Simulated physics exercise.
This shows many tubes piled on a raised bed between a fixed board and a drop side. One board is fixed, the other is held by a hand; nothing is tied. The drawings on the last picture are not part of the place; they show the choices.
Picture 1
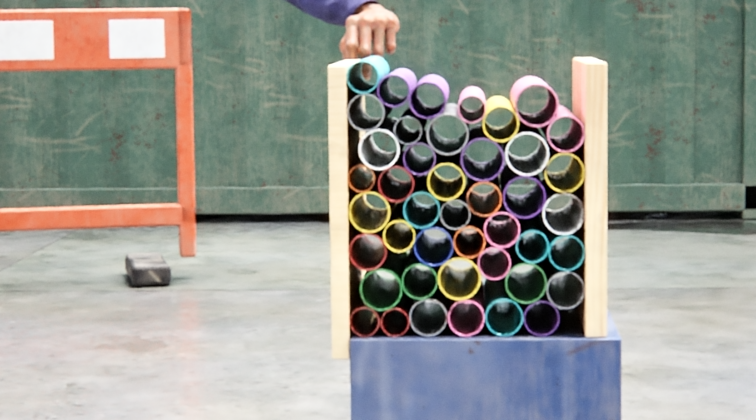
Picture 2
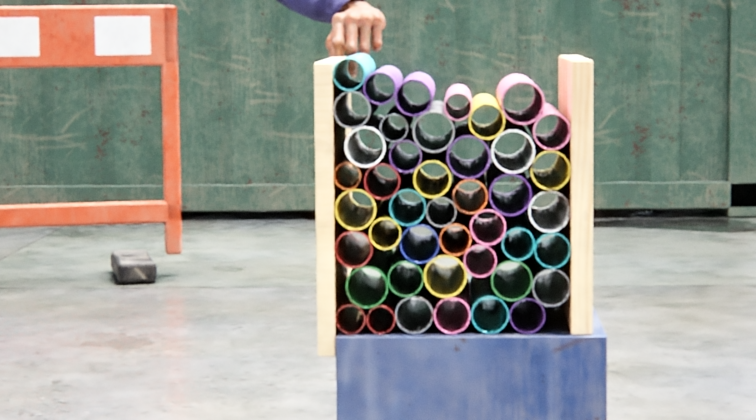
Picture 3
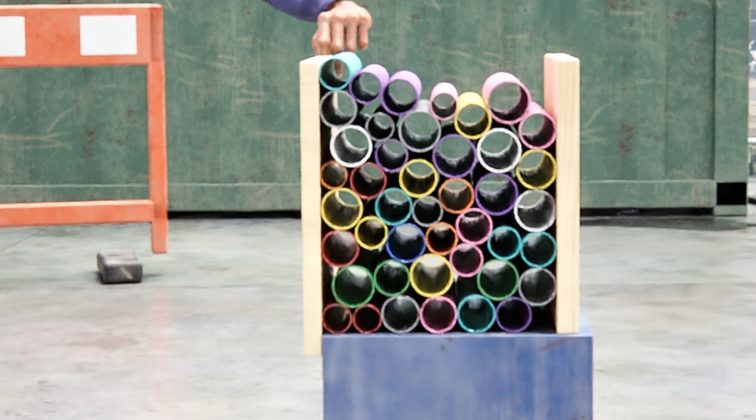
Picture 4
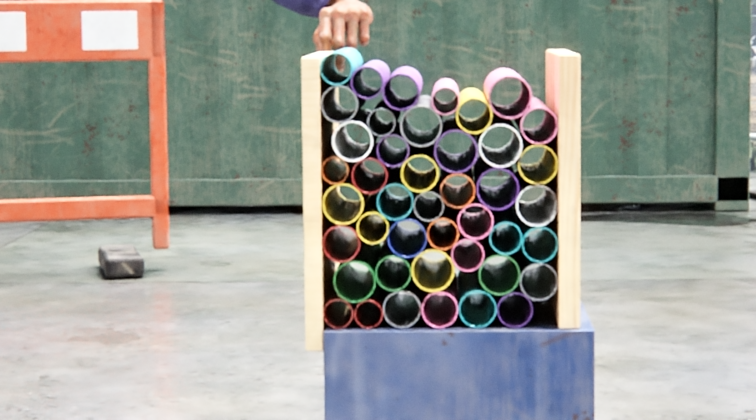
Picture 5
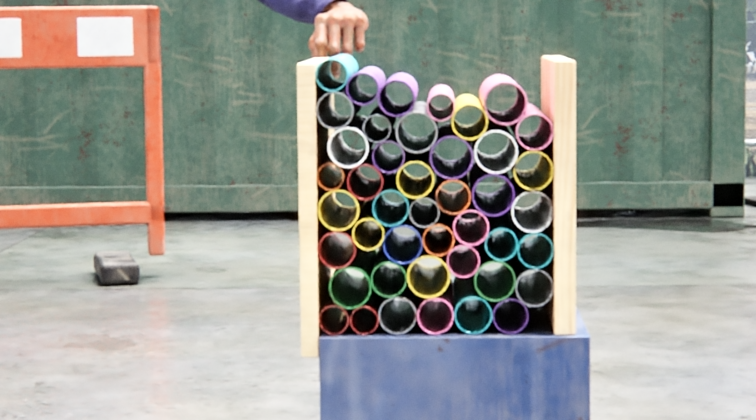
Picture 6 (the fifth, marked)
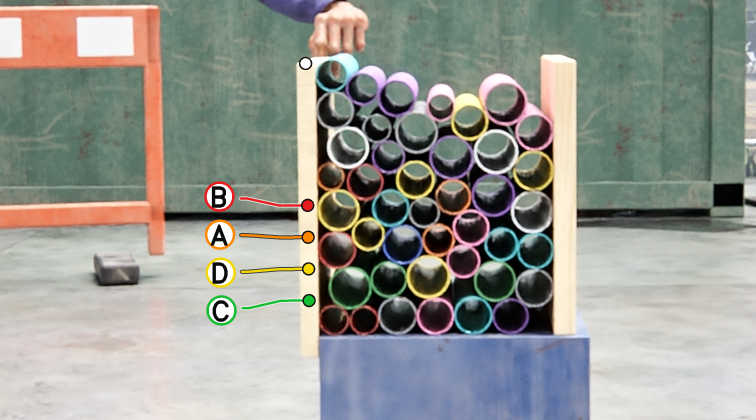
A stack of open-ended tubes in many colours fills the space between two upright pale wooden side boards on a blue block, seen from the front in a room with a grey floor. A hand in a purple sleeve rests at the top left by a light-blue tube, with an orange-and-white barrier against green panels behind. The view shifts slightly, while the tubes and hand barely move.
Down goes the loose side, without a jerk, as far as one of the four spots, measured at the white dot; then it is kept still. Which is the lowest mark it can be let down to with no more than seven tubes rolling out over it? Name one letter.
The answer is mark B.
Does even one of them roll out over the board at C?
At C: Yes.
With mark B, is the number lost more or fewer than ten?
Fewer than ten.
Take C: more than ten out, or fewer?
At C, more than ten.
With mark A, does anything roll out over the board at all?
At A: Yes.
On the copy, A at (308, 237); B at (307, 205); C at (309, 300); D at (308, 269); the white dot at (305, 63).
On B. First, top of the board (316, 130).
Then, top of the board (317, 203).
Finally, top of the board (317, 205), seven out over the board.
By contrast, A more than seven out over the board; C more than seven out over the board; D more than seven out over the board.
